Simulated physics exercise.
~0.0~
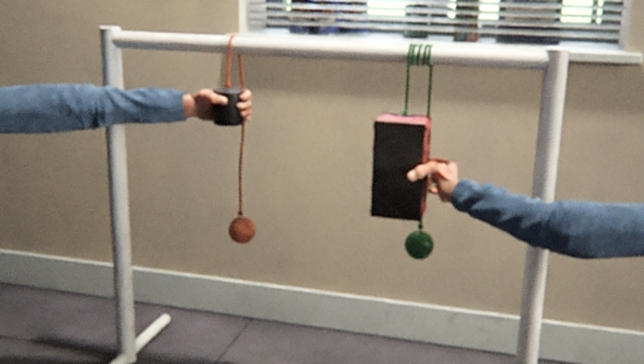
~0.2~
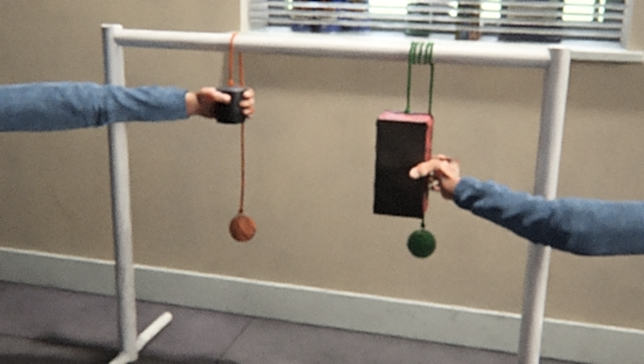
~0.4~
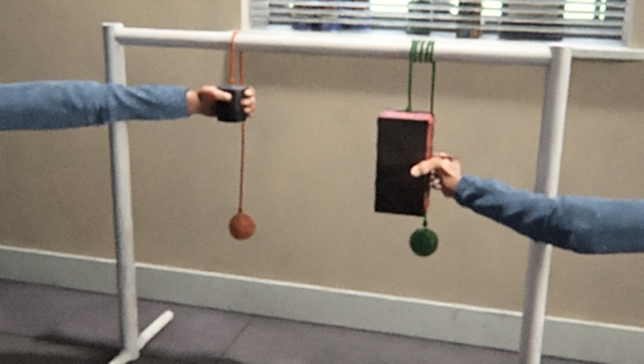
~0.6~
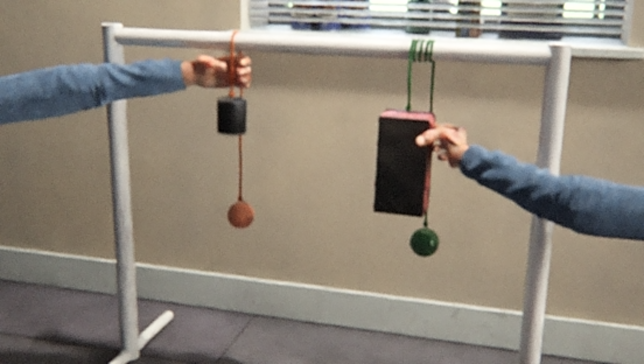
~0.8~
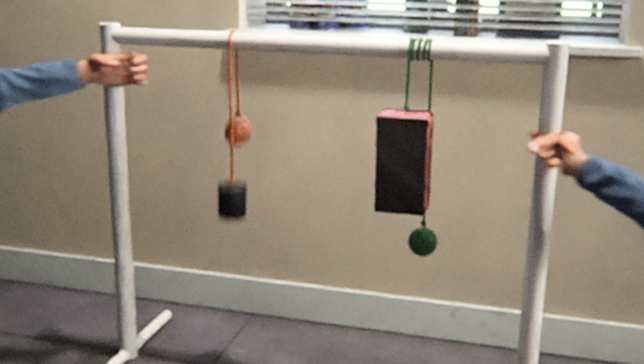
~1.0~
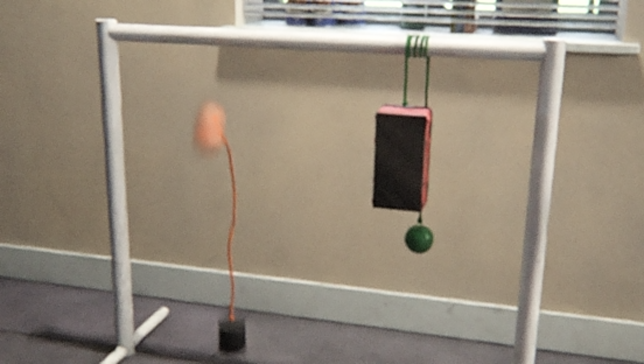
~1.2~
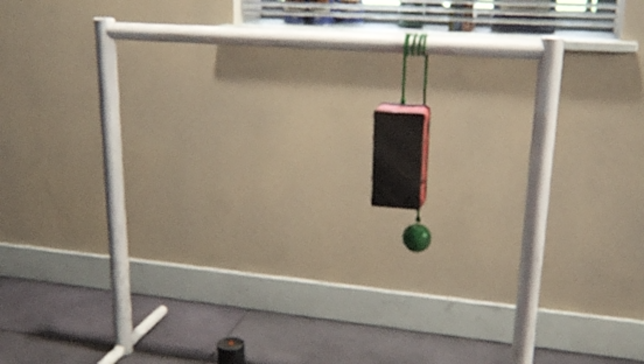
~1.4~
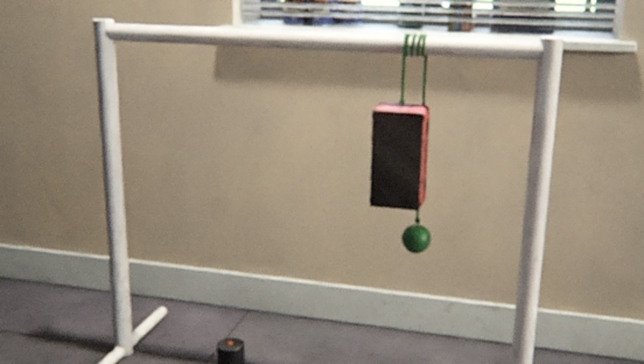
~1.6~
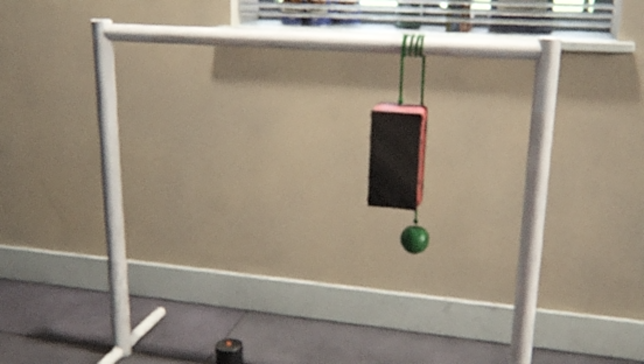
In this clip, two hands release a small black cylinder and a red-and-black case hanging by cords from a white bar; the cylinder drops to the floor as its orange ball rises and its cord slips off, while the case stays hanging above a green ball.
